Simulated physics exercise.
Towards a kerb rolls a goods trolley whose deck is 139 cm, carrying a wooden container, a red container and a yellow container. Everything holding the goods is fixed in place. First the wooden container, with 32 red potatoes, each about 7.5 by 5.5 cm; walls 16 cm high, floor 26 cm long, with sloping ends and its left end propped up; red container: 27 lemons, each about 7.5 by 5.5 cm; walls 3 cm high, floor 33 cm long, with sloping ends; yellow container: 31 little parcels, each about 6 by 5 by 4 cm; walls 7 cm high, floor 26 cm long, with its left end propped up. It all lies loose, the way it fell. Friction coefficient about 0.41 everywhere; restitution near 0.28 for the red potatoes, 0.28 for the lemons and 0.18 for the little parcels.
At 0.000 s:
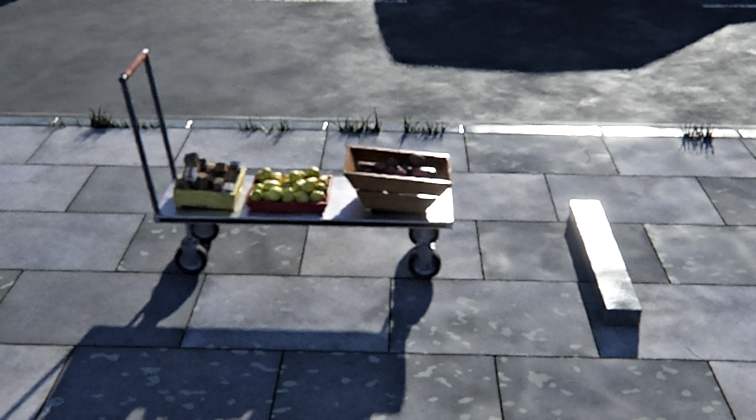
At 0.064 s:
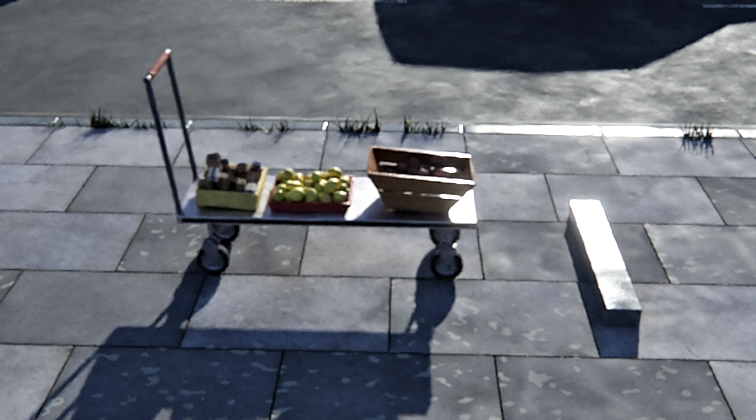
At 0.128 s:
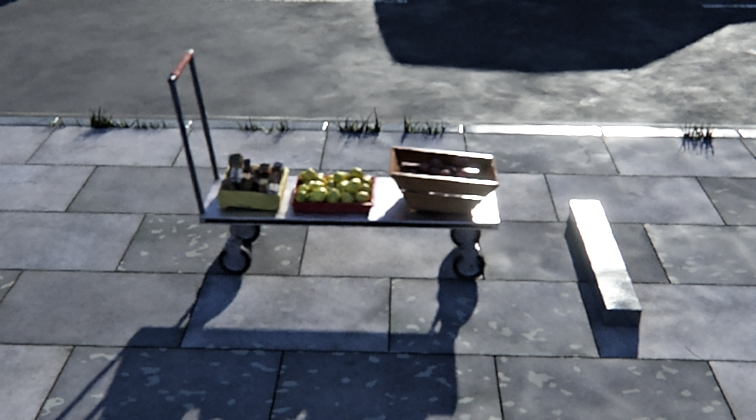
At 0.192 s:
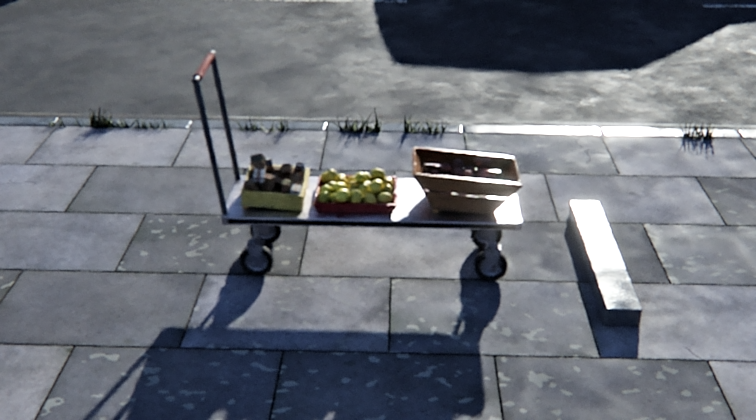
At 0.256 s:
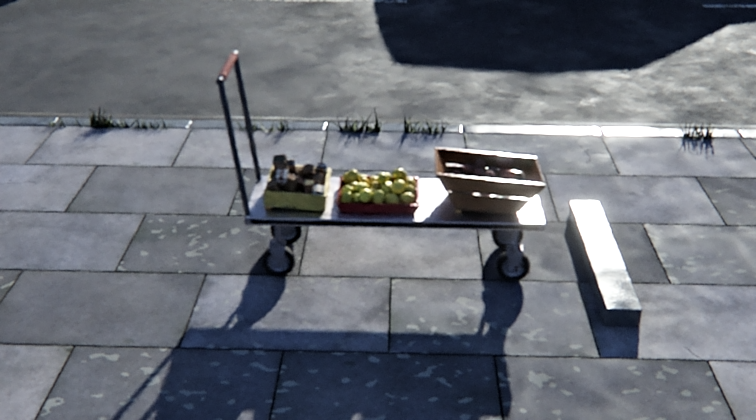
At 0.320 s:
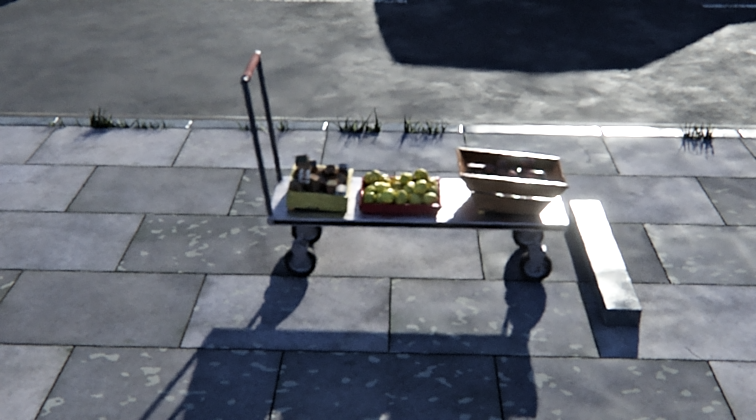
At the start, a flat trolley with an upright handle stands at the left on grey paving, carrying a yellow container, a red one of round green fruit and a wooden one. It then rolls steadily right, its load keeping its place, until its front is close beside a pale kerb block.
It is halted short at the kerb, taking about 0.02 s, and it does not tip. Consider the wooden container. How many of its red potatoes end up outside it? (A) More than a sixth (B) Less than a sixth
Option B: Less than a sixth.
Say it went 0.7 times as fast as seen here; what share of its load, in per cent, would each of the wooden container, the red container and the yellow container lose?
In that case the wooden container sheds 0 per cent, the red container 20 per cent and the yellow container 10 per cent.
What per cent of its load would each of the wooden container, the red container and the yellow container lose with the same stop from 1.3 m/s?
In that case the wooden container sheds 0 per cent of its load, the red container 20 per cent, and the yellow container 10 per cent.
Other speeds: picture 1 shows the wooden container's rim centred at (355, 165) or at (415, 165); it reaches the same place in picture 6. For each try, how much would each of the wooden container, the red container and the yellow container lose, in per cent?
Per cent lost, first try then second - wooden container: 10, 0; red container: 40, 20; yellow container: 30, 10.
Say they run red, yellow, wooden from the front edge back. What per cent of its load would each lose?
Wooden container 0 %, red container 30 %, yellow container 20 %.
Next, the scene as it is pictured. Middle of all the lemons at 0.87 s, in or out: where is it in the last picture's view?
In the last view they're centred near (463, 190).
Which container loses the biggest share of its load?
Answer: The red container.
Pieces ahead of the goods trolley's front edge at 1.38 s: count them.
About 2.
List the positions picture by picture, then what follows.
In the first frame (each is followed by its nearest rim corner in this view), wooden container, (346, 172); yellow container, (176, 189); 72 cm short of the stop; none out.
Wooden container, (369, 173); yellow container, (199, 189); 61 cm short of the stop, in the second frame.
Wooden container, (392, 173); yellow container, (222, 189); 51 cm short of the stop, in the third frame.
Wooden container, (415, 173); yellow container, (244, 190); 40 cm short of the stop, in the fourth frame.
Wooden container, (439, 174); yellow container, (267, 190); 30 cm short of the stop, in the fifth frame.
Wooden container, (462, 174); yellow container, (290, 191); 19 cm short of the stop; none out, in the sixth frame.
After 0.42 s, contact.
After 0.52 s, wooden container 32 in, 0 out, red container 23 in, 4 out and yellow container 31 in, 0 out.
After 0.64 s, wooden container 32 in, 0 out, red container 19 in, 8 out and yellow container 27 in, 4 out.
After 0.87 s, wooden container 30 in, 2 out, red container 19 in, 8 out and yellow container 26 in, 5 out.
When it is over (at 1.38 s), wooden container 30 in, 2 out, red container 19 in, 8 out and yellow container 26 in, 5 out. Asked share, 2 of 32, 6 per cent.
